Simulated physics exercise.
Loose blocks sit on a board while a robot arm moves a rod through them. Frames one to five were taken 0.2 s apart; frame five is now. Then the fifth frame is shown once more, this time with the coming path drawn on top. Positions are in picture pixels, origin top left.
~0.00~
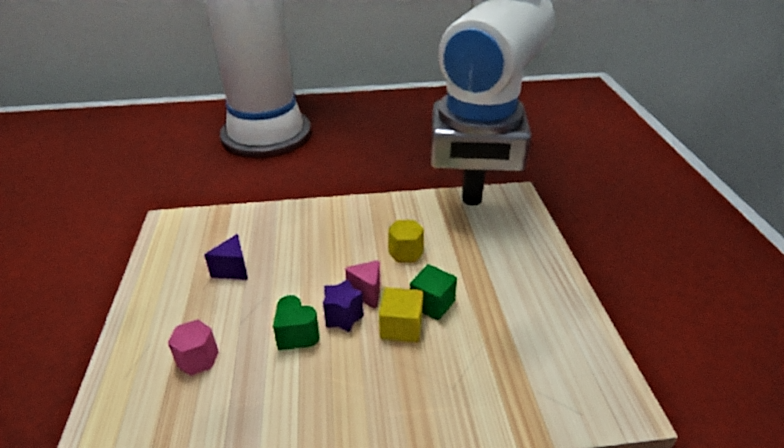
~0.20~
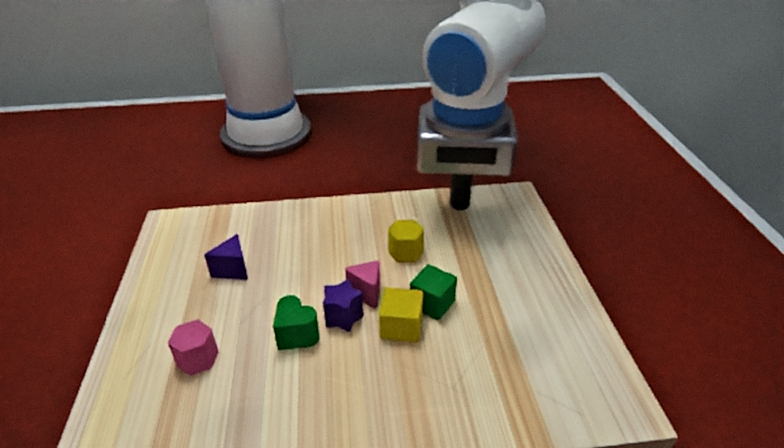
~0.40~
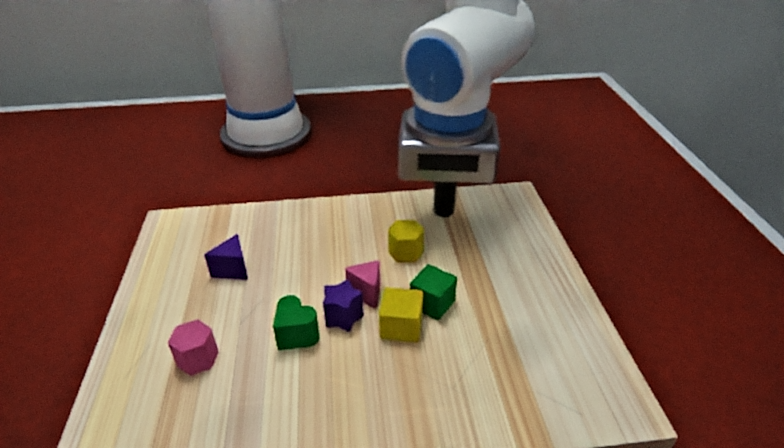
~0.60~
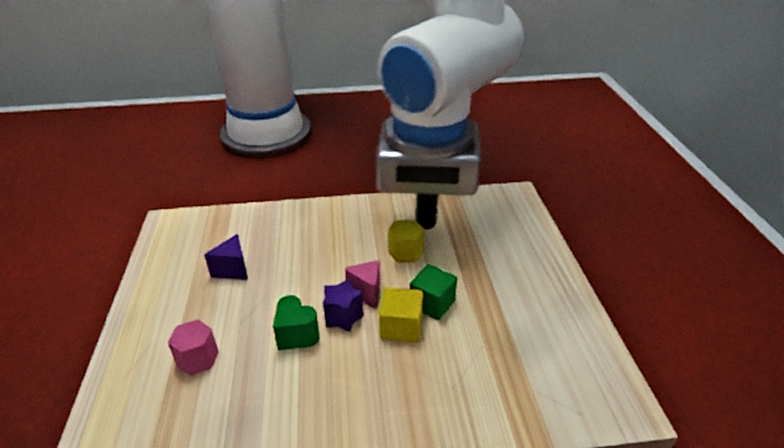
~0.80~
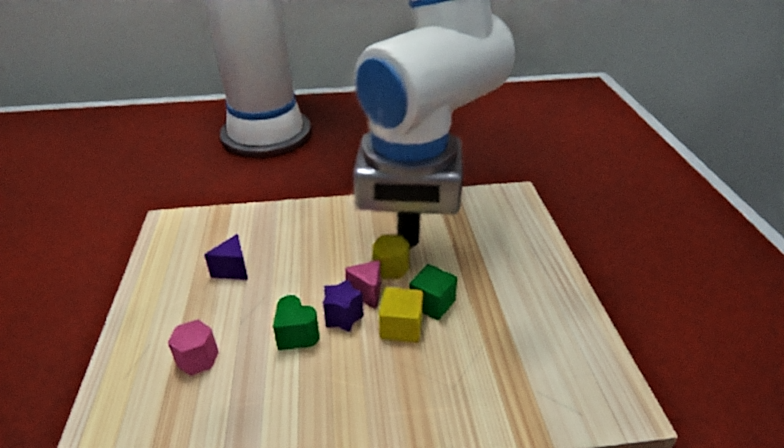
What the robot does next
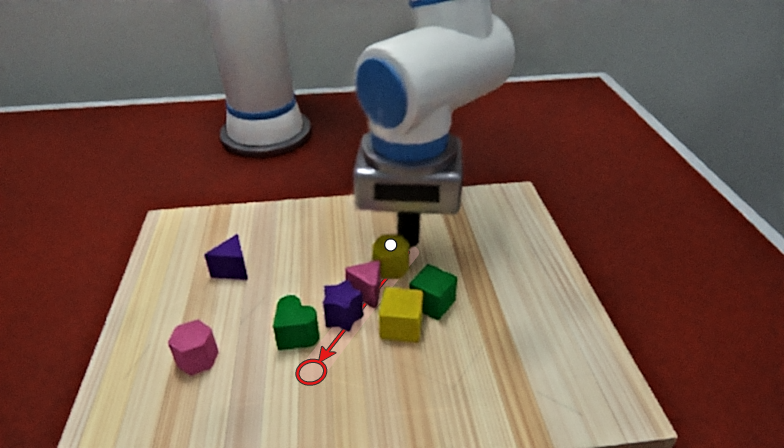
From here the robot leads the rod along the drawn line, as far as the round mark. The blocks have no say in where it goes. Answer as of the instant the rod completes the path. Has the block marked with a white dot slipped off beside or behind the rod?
I'd say yes.
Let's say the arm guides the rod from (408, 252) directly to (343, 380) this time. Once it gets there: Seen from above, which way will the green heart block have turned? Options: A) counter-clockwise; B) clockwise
Correct choice: B.
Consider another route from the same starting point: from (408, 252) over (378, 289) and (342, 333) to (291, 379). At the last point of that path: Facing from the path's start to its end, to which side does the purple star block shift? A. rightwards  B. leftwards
(A)
Path on the board, from (408, 252) to (311, 372); the dot is on the yellow hexagon.
On the path given first. One third of the way, rod (379, 275); purple star block (326, 305), turned 40° clockwise; pink triangular block (356, 306), turned 55° clockwise; yellow hexagon (373, 284), turned 50° anticlockwise; yellow square piece (405, 308), turned 10° anticlockwise.
Two thirds of the way, rod (346, 315); green heart block (279, 316), turned 30° clockwise; purple star block (315, 316), turned 55° clockwise; pink triangular block (344, 349), turned 45° clockwise; yellow hexagon (360, 324), turned 90° anticlockwise; yellow square piece (409, 314), turned 35° anticlockwise.
At the end, rod (310, 361); green heart block (262, 320), turned 75° clockwise; purple star block (277, 345), turned 120° clockwise; pink triangular block (344, 361), turned 40° clockwise; yellow hexagon (359, 333), turned 115° anticlockwise; yellow square piece (409, 314), turned 35° anticlockwise.
